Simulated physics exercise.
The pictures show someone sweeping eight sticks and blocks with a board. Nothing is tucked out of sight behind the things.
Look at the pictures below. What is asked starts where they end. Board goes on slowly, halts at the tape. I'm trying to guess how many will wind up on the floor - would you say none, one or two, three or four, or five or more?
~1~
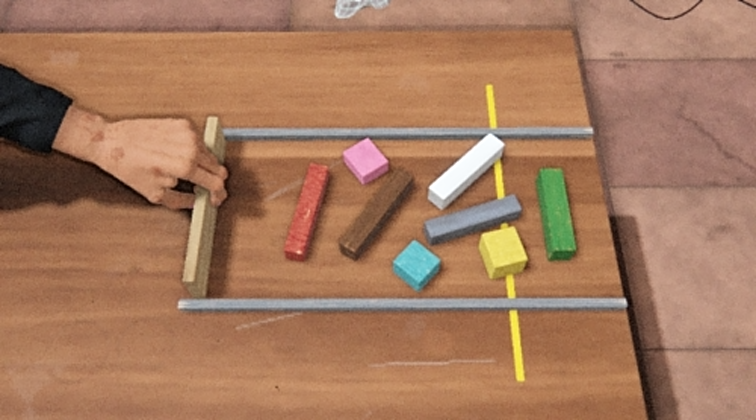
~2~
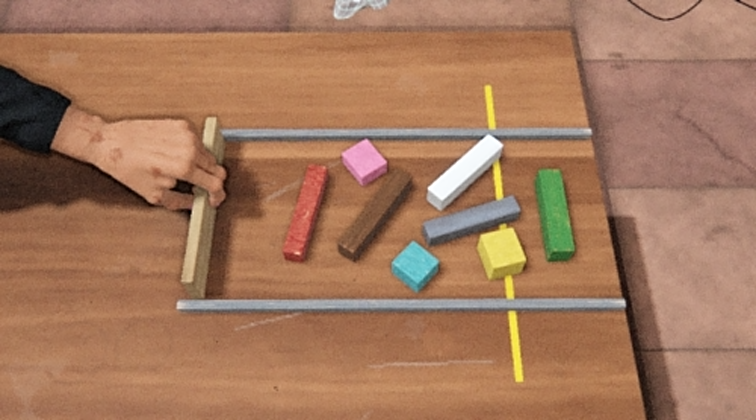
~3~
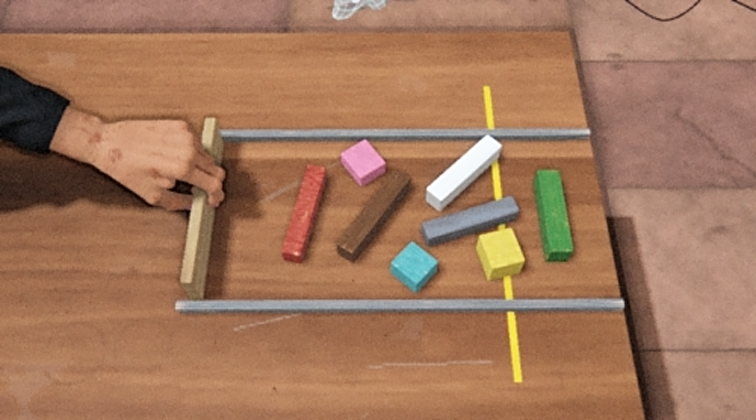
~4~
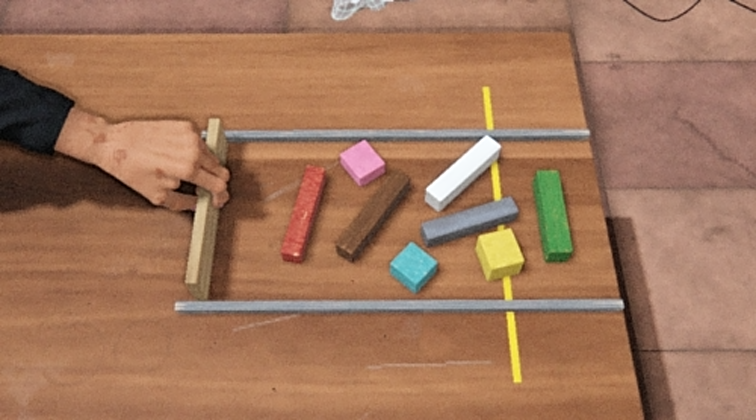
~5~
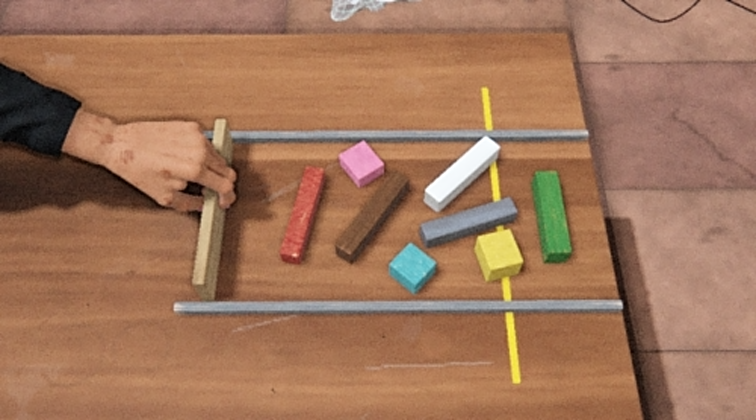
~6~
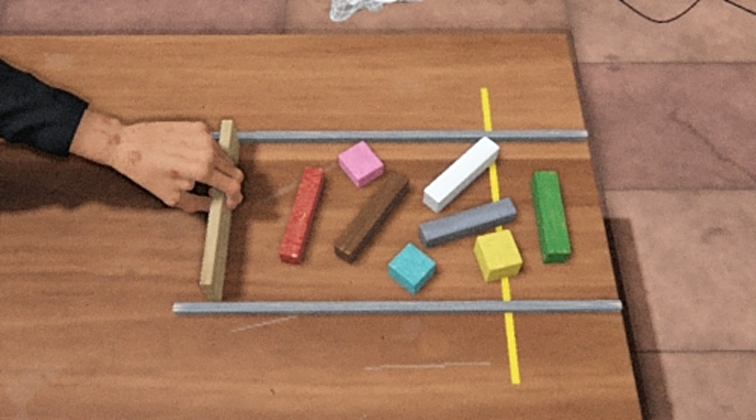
I would say none.
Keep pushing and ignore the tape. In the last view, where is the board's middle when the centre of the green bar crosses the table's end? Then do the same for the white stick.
Near (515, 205), then near (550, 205).
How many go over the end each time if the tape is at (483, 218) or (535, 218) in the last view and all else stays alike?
Taking the two tries in order, the numbers are 0 and 1.
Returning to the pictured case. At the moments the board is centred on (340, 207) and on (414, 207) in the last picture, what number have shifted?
Counts: 3 and 7.
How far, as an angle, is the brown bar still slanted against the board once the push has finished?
About 0°.
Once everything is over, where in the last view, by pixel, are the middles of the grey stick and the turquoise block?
The grey stick ends at (570, 215) and the turquoise block at (523, 284).
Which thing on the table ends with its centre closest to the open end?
The one out in front is the green bar.
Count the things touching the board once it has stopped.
3 end up touching it.
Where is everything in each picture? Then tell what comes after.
Green bar (555, 214); yellow block (502, 253); grey stick (472, 220); board (207, 205); tape (503, 215), in the first frame.
Yellow block (501, 254); brown bar (376, 214), in the second frame.
Grey stick (470, 221); pink block (363, 163), in the third frame.
Green bar (552, 216); white stick (463, 173), in the fourth frame.
Yellow block (498, 256); red bar (304, 214), in the fifth frame.
Green bar (550, 217); yellow block (497, 256); grey stick (467, 223); board (222, 208); tape (498, 218), in the sixth frame.
Soon after, none off yet; green bar at rest near (550, 217); yellow block at rest near (497, 256); grey stick at rest near (467, 223).
Then, none off yet; green bar moved a little near (565, 215); yellow block at rest near (497, 256); grey stick moved a little near (508, 220).
At rest, the number that fall off is zero.
